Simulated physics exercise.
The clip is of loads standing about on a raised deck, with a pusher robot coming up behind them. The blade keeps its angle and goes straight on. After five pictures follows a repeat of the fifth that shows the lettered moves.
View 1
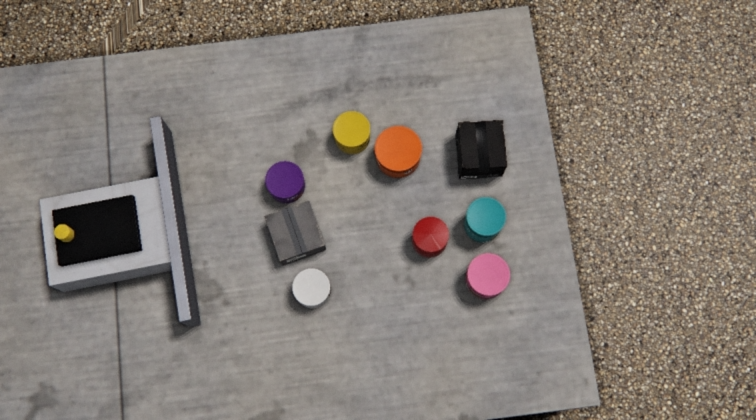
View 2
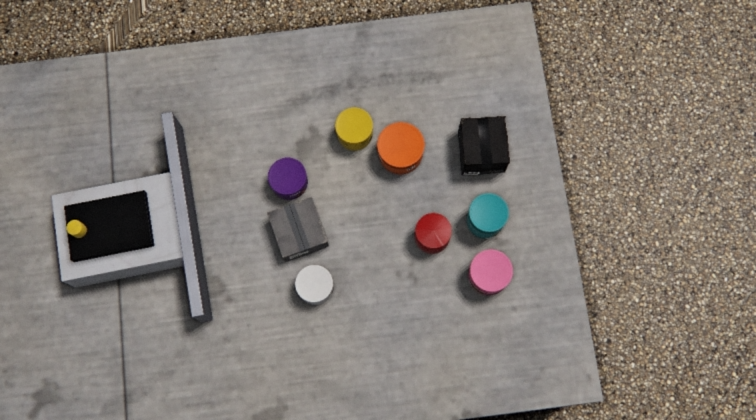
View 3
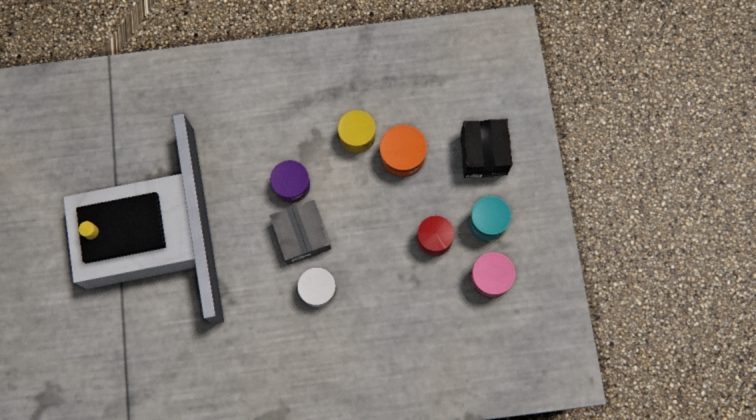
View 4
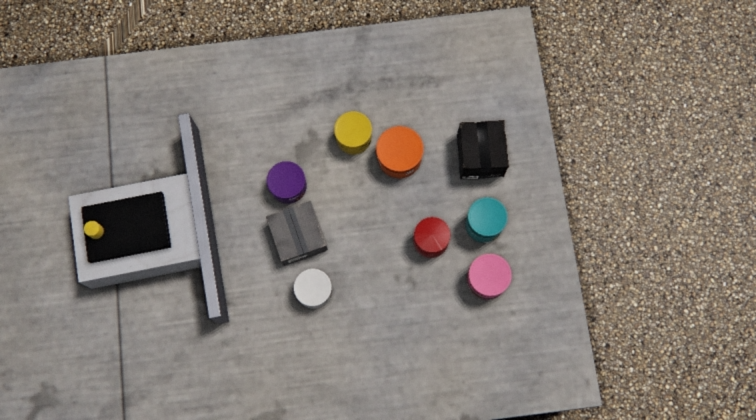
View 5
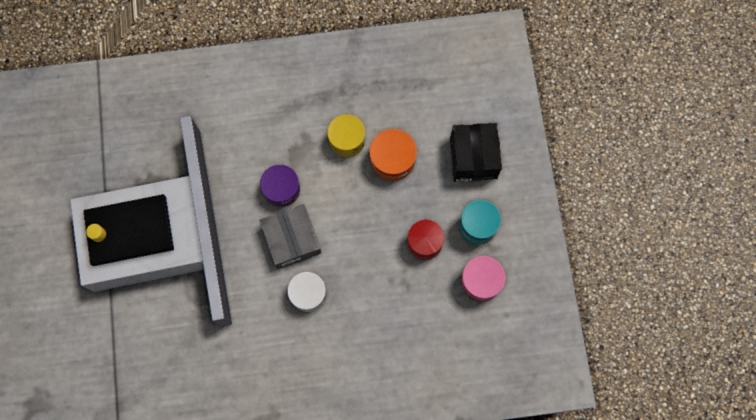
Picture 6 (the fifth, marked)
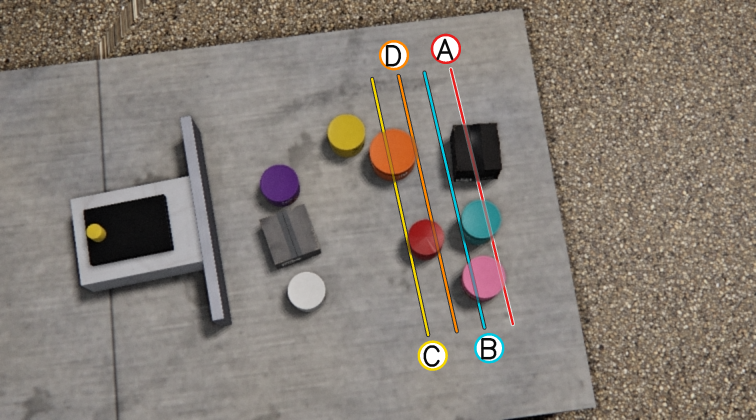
A grey-white pusher robot edging right across a grey deck towards standing coloured pails and two parcels, which stay in place.
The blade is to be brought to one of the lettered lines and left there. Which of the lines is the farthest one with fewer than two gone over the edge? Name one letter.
Stop at A.
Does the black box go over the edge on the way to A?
No.
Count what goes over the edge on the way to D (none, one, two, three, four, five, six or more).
In all, none.
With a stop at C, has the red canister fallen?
By then, no.
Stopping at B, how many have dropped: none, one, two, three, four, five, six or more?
The count is none.
On the copy, A at (481, 192); B at (453, 195); C at (399, 202); D at (427, 198).
On A. First, robot (237, 215); white pail (344, 286); purple pail (324, 178).
Then, robot (339, 203); turquoise pail (514, 213); black box (493, 152).
Finally, robot (415, 193); turquoise pail (556, 205); black box (545, 161); none fallen.
By contrast, B is within the limit but short; C is within the limit but short; D is within the limit but short.
